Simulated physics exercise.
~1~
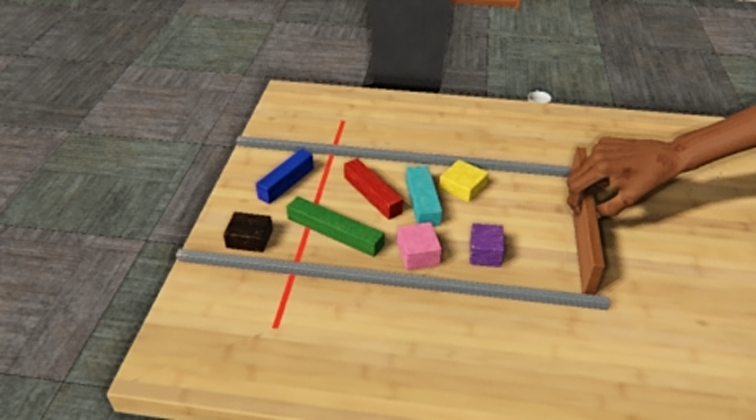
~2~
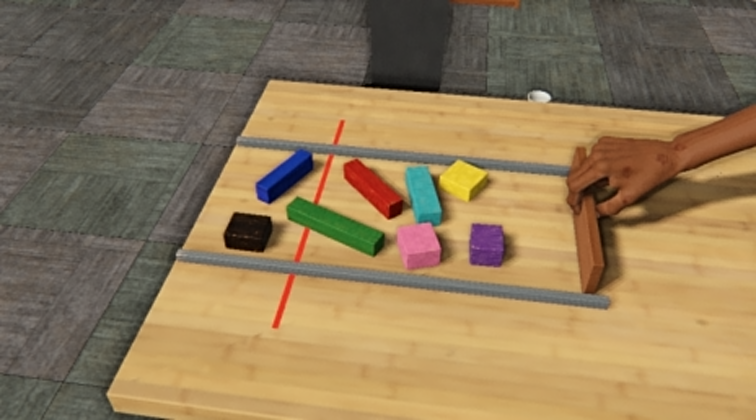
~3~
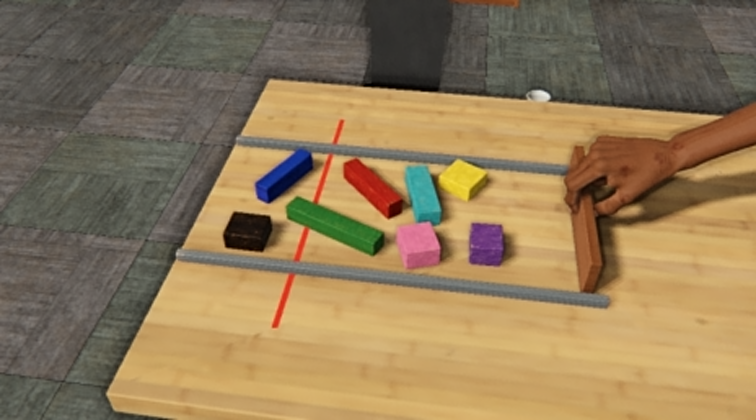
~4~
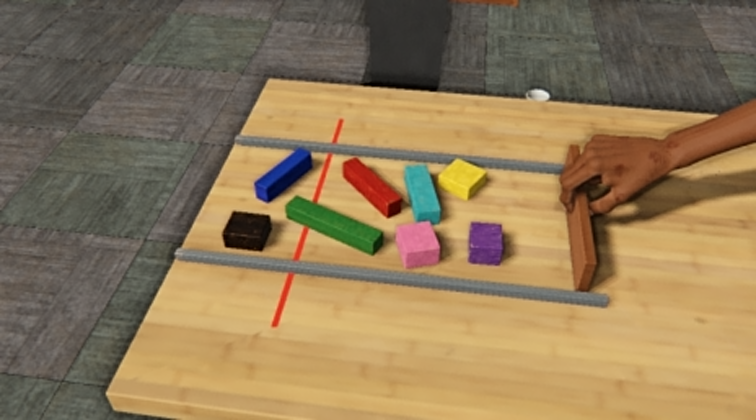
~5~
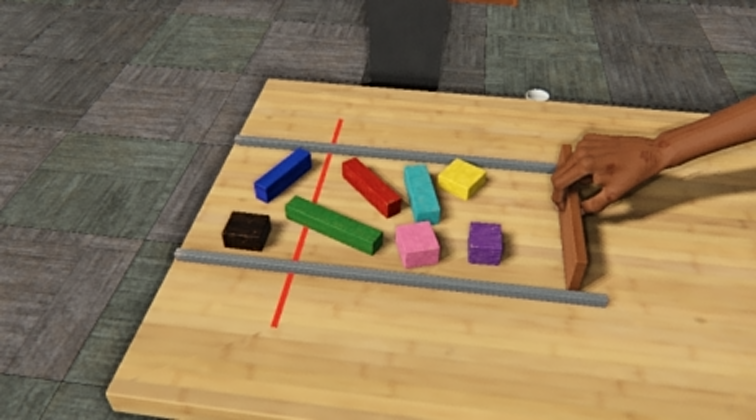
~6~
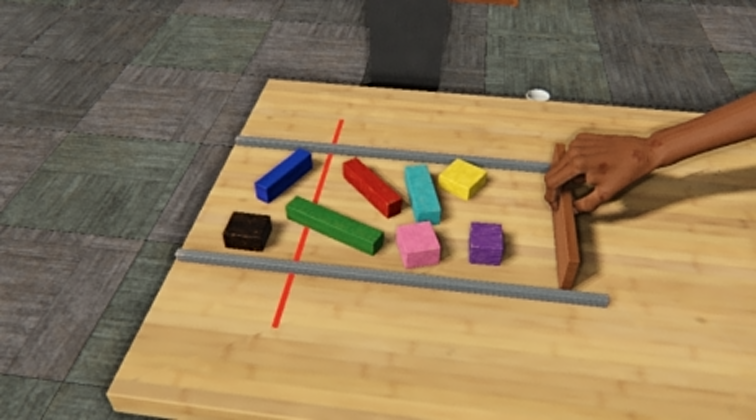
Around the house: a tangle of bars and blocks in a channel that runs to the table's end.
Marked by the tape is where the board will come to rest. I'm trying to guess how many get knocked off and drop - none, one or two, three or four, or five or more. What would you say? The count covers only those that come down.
I would say none.
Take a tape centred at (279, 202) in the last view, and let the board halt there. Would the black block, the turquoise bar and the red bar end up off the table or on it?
OK, so the black block comes off, the turquoise bar stays where it is, and the red bar? It stays where it is.
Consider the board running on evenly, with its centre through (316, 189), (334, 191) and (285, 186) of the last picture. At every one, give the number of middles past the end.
Middles past end - pos 1: 0, pos 2: 0, pos 3: 2.
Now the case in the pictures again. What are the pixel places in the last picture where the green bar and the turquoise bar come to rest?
The green bar ends up near (222, 197), and the turquoise bar near (286, 187).
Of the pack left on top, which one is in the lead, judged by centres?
Closest at the end: The black block.
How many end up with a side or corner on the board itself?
That would be 3 of them.
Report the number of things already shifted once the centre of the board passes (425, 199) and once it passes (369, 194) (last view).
So 6, and at the other place 8.
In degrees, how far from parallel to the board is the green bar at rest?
About 25°.
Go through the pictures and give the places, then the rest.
Black block (249, 232); blue stick (286, 176); green bar (335, 226); board (584, 217); tape (315, 206), in the first frame.
Blue stick (285, 176); purple block (486, 245), in the second frame.
Green bar (334, 225); turquoise bar (422, 195), in the third frame.
Black block (247, 231); red bar (371, 187), in the fourth frame.
Blue stick (284, 175); pink block (417, 245), in the fifth frame.
Black block (248, 231); blue stick (285, 175); green bar (334, 225); board (562, 213); tape (314, 205), in the sixth frame.
A little later, none off yet; black block at rest near (248, 231); blue stick at rest near (285, 175); green bar at rest near (334, 225).
Next, none off yet; black block at rest near (248, 231); blue stick moving near (280, 174); green bar shifted a little near (294, 217).
Later still, none off yet; black block shifted a little near (228, 236); blue stick shifted a little near (270, 165); green bar shifted about its own width near (244, 204).
When it is over, the number that fall off is zero.
